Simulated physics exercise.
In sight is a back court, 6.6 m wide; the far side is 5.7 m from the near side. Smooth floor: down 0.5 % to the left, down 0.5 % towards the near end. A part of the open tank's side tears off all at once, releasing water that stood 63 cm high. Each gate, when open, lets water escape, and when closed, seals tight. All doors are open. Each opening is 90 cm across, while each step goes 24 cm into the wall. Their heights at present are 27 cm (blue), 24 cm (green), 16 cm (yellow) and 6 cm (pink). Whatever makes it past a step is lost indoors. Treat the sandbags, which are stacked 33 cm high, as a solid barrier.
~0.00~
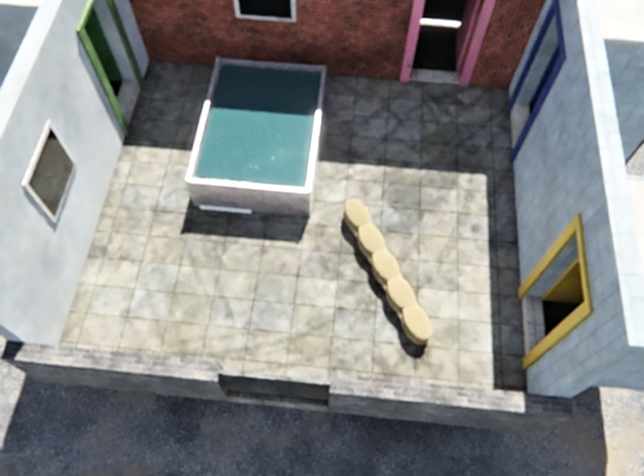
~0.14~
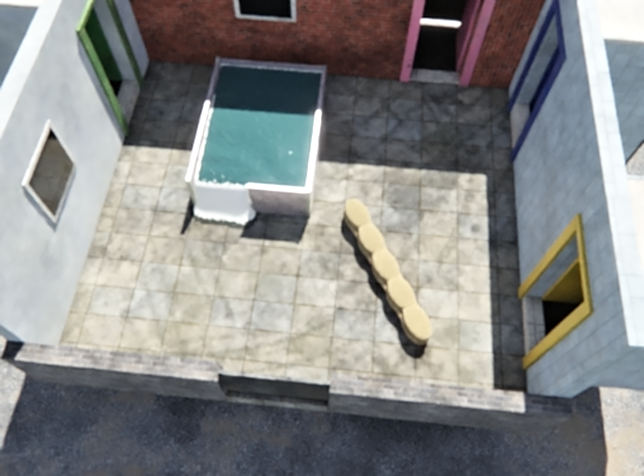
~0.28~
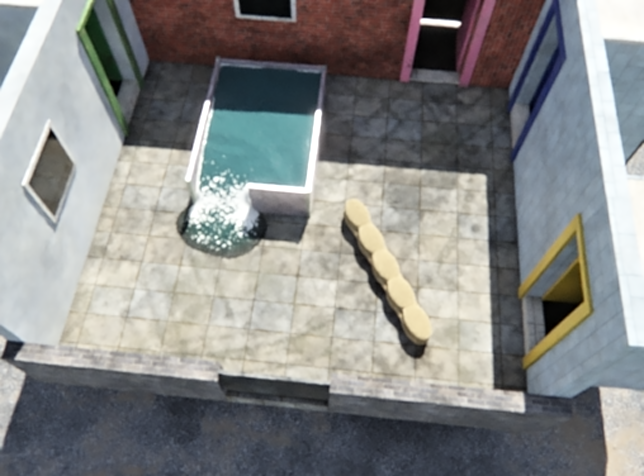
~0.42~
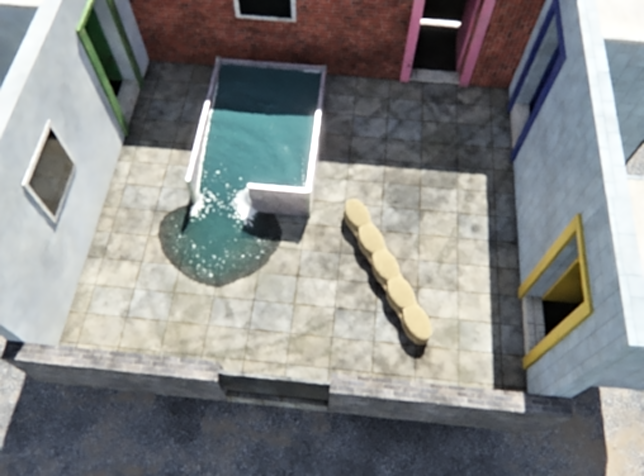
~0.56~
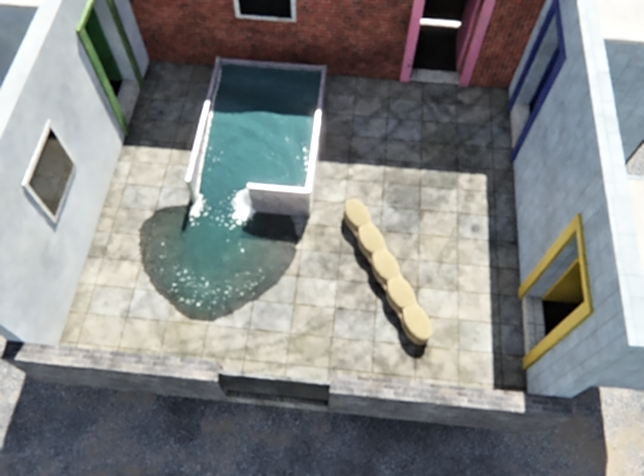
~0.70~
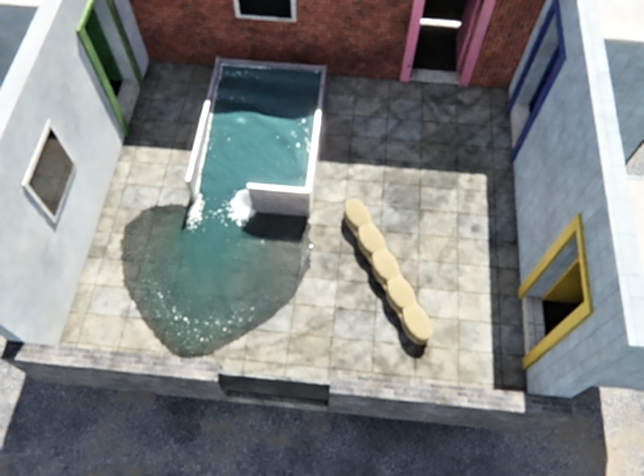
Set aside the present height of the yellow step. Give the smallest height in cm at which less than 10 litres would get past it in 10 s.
Close to 10 cm is just enough.
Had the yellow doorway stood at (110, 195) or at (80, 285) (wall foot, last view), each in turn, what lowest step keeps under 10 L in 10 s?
6.5 and 20 cm.
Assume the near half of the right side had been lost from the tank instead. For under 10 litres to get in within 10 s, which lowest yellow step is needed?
Estimate: Near 11.0 cm.
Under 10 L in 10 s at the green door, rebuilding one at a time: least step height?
At the green door you'd want roughly 9.0 cm.
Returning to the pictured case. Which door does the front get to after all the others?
Answer: Pink.
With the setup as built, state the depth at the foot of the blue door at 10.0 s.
It comes to about 2.5 centimetres deep.
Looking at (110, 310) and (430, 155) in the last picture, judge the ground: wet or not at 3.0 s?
First soaked, then untouched.
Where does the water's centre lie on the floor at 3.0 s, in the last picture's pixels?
Centre of mass: About (236, 222) px.
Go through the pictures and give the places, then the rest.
The first picture shows still water, 63 cm deep, in the open tank at (261, 124); the yellow door at (548, 303) is dry.
In the second picture, water pours out at (224, 197) and has run 0.3 m, to (206, 219); about 9 cm deep outside, 63 cm at the back.
In the third picture, the gap is at (224, 199), the front 0.8 m out at (219, 251); the back of the open tank holds 63 cm.
In the fourth picture, water pours out at (224, 199) and has run 1.3 m, to (205, 279); about 7 cm deep outside, 63 cm at the back.
In the fifth picture, the gap is at (224, 199), the front 1.8 m out at (190, 312); the back of the open tank holds 63 cm.
In the sixth picture, the front is at (178, 347), 2.4 m from the gap at (224, 199); 4.3 m2 of floor is wet, 61 cm left at the back; the yellow door at (548, 303), 4.9 m from the gap, is still 3.4 m from the nearest water.
After 1.4 s water covers 25 % of the floor, deepest (34 cm) near (214, 217); it has not reached the yellow door.
After 3.0 s water covers 35 % of the floor, deepest (30 cm) near (194, 375); it has not reached the yellow door.
After 10.0 s water covers 95 % of the floor, deepest (18 cm) near (67, 362); 7 cm at the yellow door, 0 litres in over its 16 cm step.
At the yellow door as built, the water arrived by 3.4 s and peaked near 12 cm at 6.6 s.
With a step of 8.5 cm, 20 litres would have come in within the 10 s; with 11.5 cm, 3 litres. So under 10 litres takes about 10 cm.
